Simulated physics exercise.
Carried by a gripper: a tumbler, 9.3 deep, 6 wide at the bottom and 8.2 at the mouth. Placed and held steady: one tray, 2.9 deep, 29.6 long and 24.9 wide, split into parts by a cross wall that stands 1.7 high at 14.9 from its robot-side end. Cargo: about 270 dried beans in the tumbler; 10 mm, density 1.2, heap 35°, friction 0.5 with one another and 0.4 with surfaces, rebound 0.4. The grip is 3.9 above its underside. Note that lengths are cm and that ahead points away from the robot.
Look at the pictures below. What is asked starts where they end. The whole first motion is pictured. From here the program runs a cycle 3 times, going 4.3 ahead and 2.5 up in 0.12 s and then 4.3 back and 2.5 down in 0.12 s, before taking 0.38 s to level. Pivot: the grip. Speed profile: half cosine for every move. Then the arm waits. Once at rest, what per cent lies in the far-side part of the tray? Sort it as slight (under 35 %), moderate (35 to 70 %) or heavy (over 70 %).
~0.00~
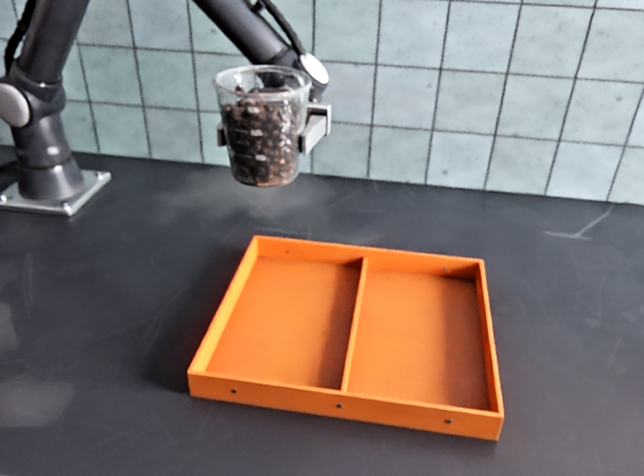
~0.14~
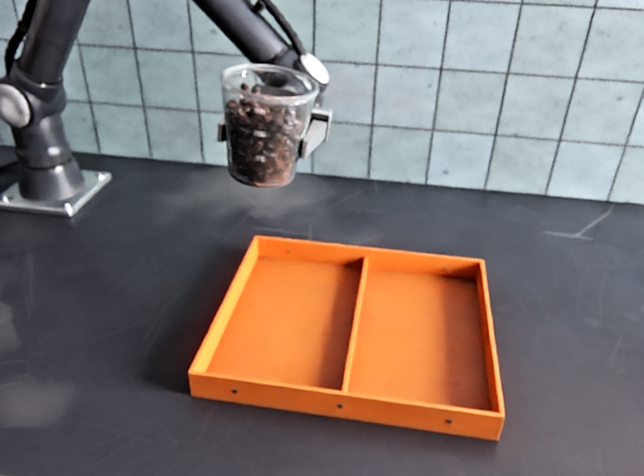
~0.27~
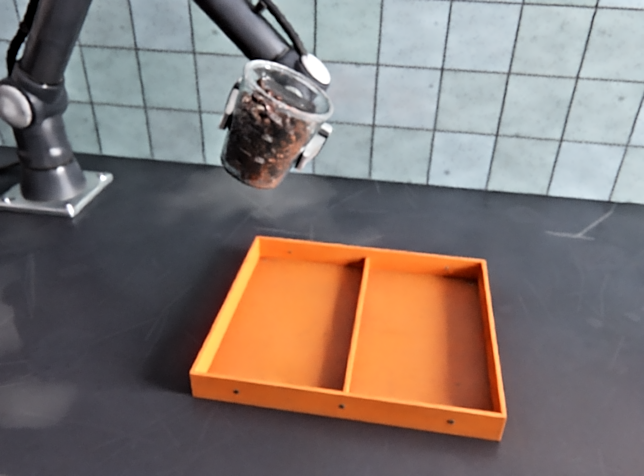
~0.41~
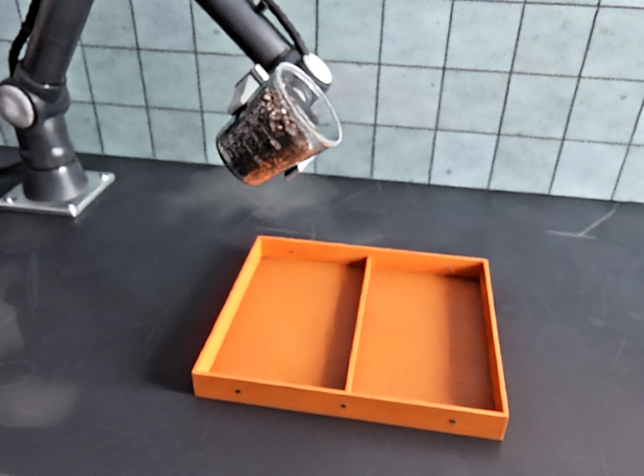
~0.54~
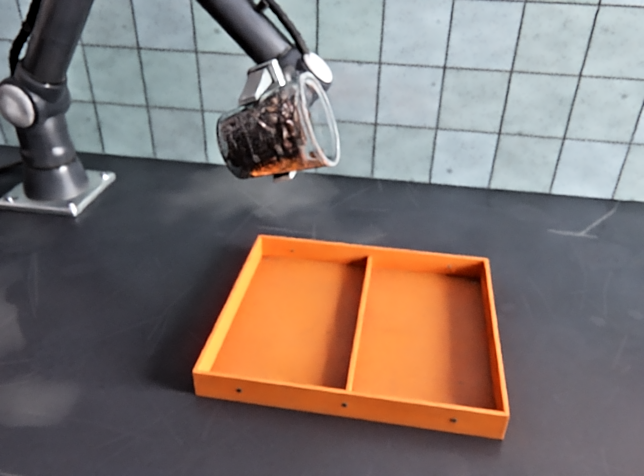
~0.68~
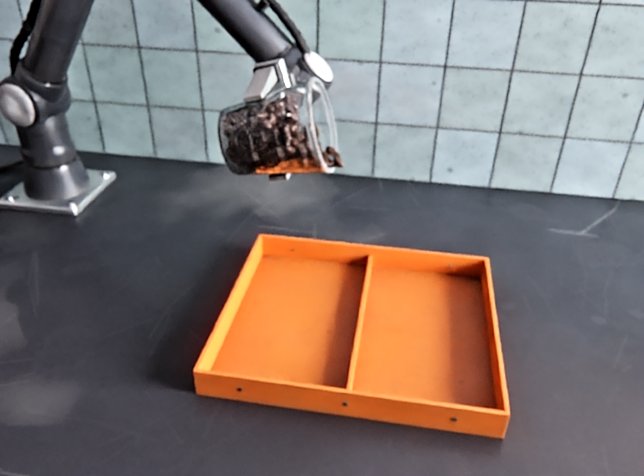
It counts as heavy.
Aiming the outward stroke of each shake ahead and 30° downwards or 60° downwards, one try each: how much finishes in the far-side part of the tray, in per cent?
Roughly 35 per cent, then 20 per cent.
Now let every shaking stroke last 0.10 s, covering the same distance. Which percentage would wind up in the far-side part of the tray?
In that case around 90 per cent.
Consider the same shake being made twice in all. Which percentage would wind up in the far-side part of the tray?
Near 75 per cent.
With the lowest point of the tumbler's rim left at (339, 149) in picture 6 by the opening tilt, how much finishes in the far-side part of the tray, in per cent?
About 50 per cent.
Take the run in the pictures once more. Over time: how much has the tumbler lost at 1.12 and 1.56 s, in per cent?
In turn: 75, 90.
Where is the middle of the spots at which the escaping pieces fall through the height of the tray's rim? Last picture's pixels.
Centre: Roughly (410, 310).
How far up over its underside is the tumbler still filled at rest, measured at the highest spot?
3.5 cm.
After 1.12 s, tilted 75° forward, highest piece 23 above the table; 182 in the far-side part, 61 in the tumbler, 9 in the robot-side part, 1 on the table or floor, 14 in flight or on a rim.
After 1.56 s, tilted 47° forward, highest piece 25 above the table; 215 in the far-side part, 25 in the robot-side part, 22 in the tumbler, 5 on the table or floor.
After 1.98 s, level, highest piece 23 above the table; 215 in the far-side part, 25 in the robot-side part, 22 in the tumbler, 5 on the table or floor.
After 3.03 s, level, highest piece 23 above the table; 215 in the far-side part, 25 in the robot-side part, 22 in the tumbler, 5 on the table or floor.
In the end, 215 in the far-side part, 25 in the robot-side part, 22 in the tumbler, 5 on the table or floor. That is 81 % in the far-side part of the tray.
